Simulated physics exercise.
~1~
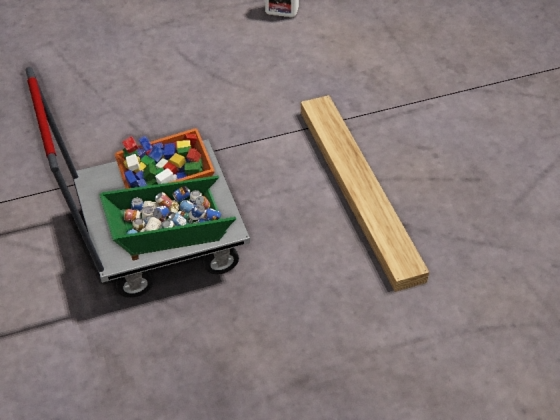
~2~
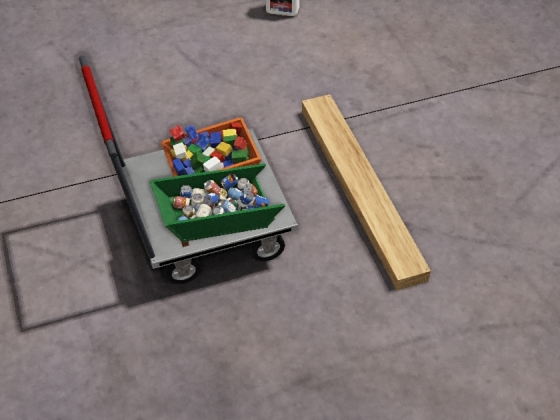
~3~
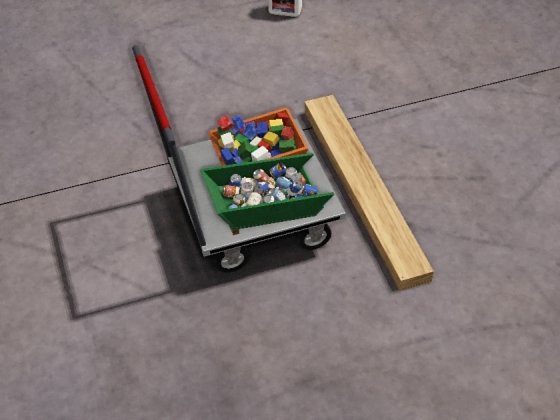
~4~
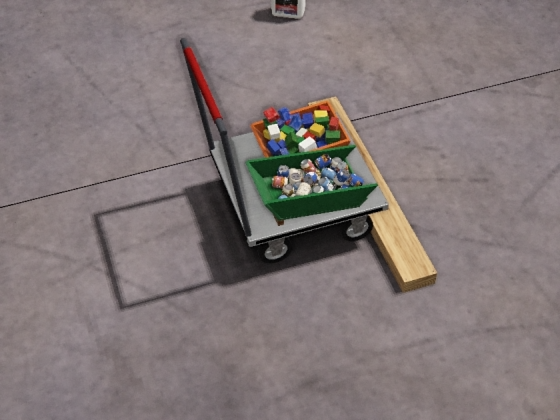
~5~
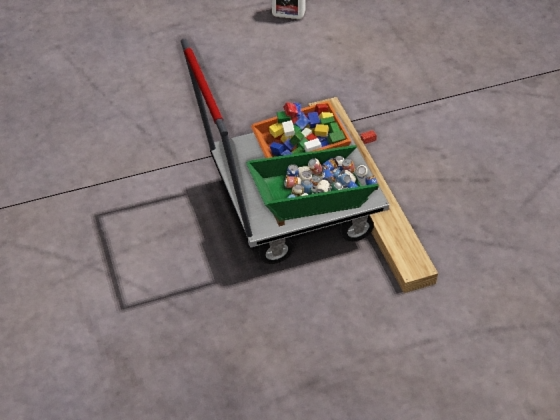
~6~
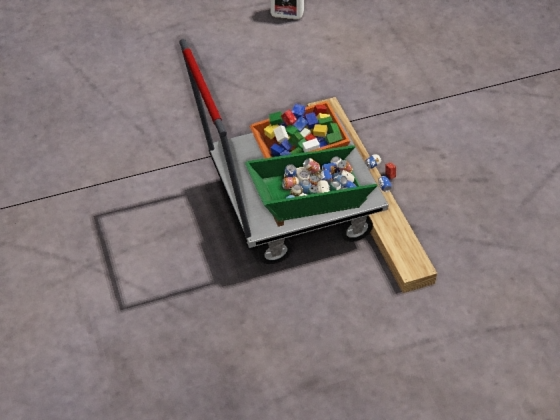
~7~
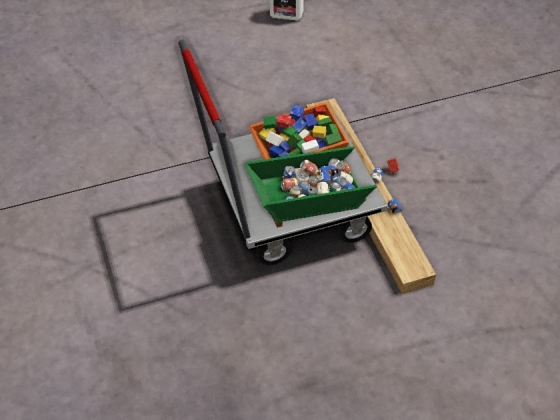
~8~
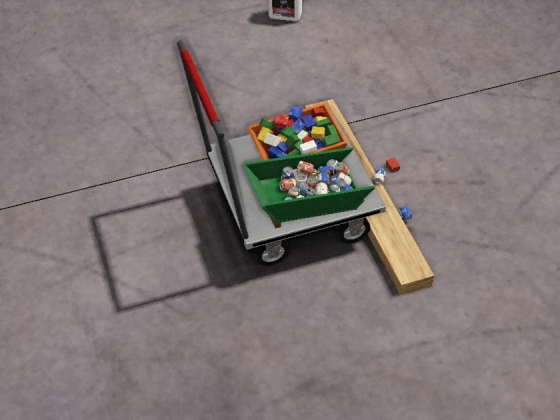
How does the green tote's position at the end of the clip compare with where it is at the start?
The green tote starts toward the left, well away from the wooden step, and ends farther right and slightly higher in view, right beside the step.
